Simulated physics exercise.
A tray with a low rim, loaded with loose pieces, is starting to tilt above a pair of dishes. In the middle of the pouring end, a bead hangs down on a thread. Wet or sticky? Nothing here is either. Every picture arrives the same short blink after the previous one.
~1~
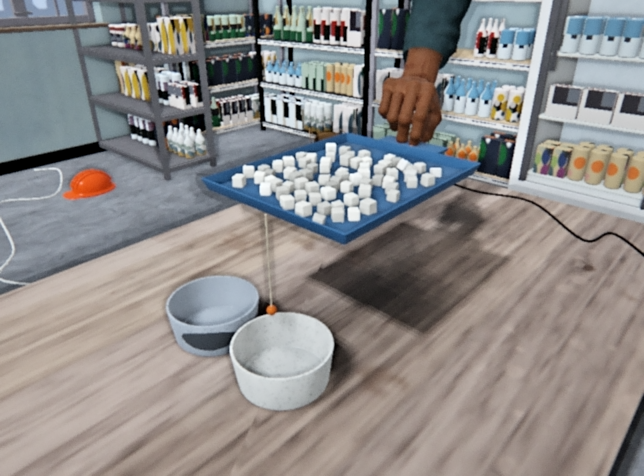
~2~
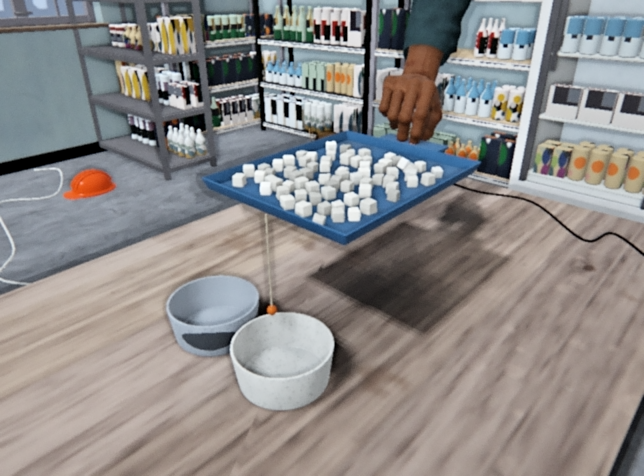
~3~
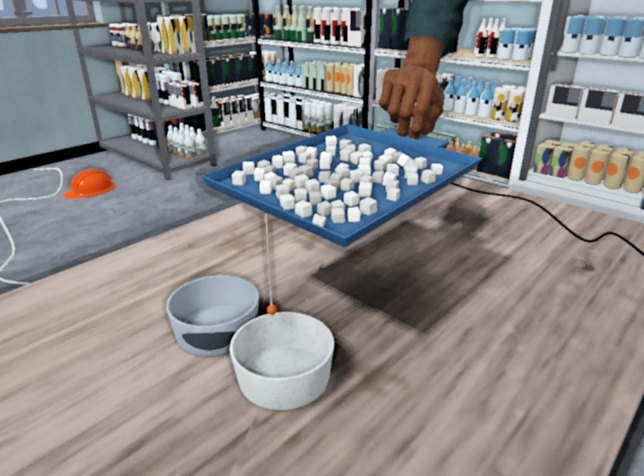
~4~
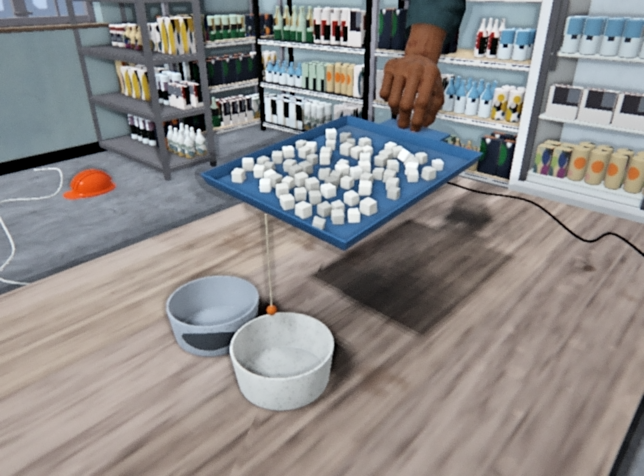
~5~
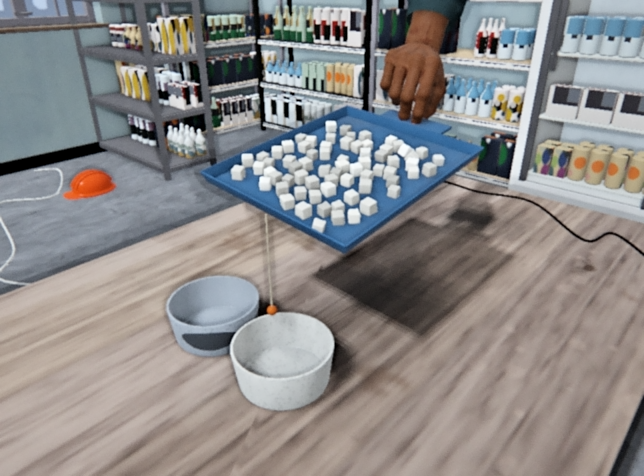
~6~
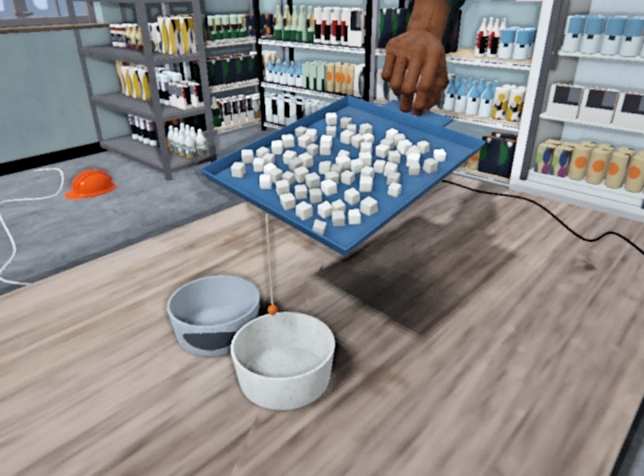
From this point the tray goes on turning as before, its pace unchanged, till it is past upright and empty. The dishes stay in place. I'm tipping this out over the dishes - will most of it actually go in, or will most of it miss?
Most of it will miss.
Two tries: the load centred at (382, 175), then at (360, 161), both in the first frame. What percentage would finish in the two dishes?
You'd see roughly 20 per cent first and roughly 20 per cent second.
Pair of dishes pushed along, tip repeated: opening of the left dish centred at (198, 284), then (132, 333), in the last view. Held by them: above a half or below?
One: Not half. Two: Below a half.
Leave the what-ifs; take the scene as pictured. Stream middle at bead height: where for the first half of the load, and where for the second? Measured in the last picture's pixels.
The leading part at (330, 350), the rest of it at (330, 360).
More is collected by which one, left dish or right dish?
The one in question is the right-side one.
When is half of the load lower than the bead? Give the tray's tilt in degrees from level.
A tilt of roughly 110°.
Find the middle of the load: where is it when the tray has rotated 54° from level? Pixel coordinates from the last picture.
Its middle sits at about pixel (335, 193).
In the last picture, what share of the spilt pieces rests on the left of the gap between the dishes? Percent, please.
Left portion: Around 10 %.
Just after the last frame, tray tipped steeply; every one on the tray.
A moment on, tray tipped right over; every one on the tray.
Further on, tray tipped past a quarter turn; roughly a third in the right dish; roughly two thirds outside both.
When it is over, tray tipped past a quarter turn; roughly a third in the right dish; not one in the left dish; roughly two thirds outside both.
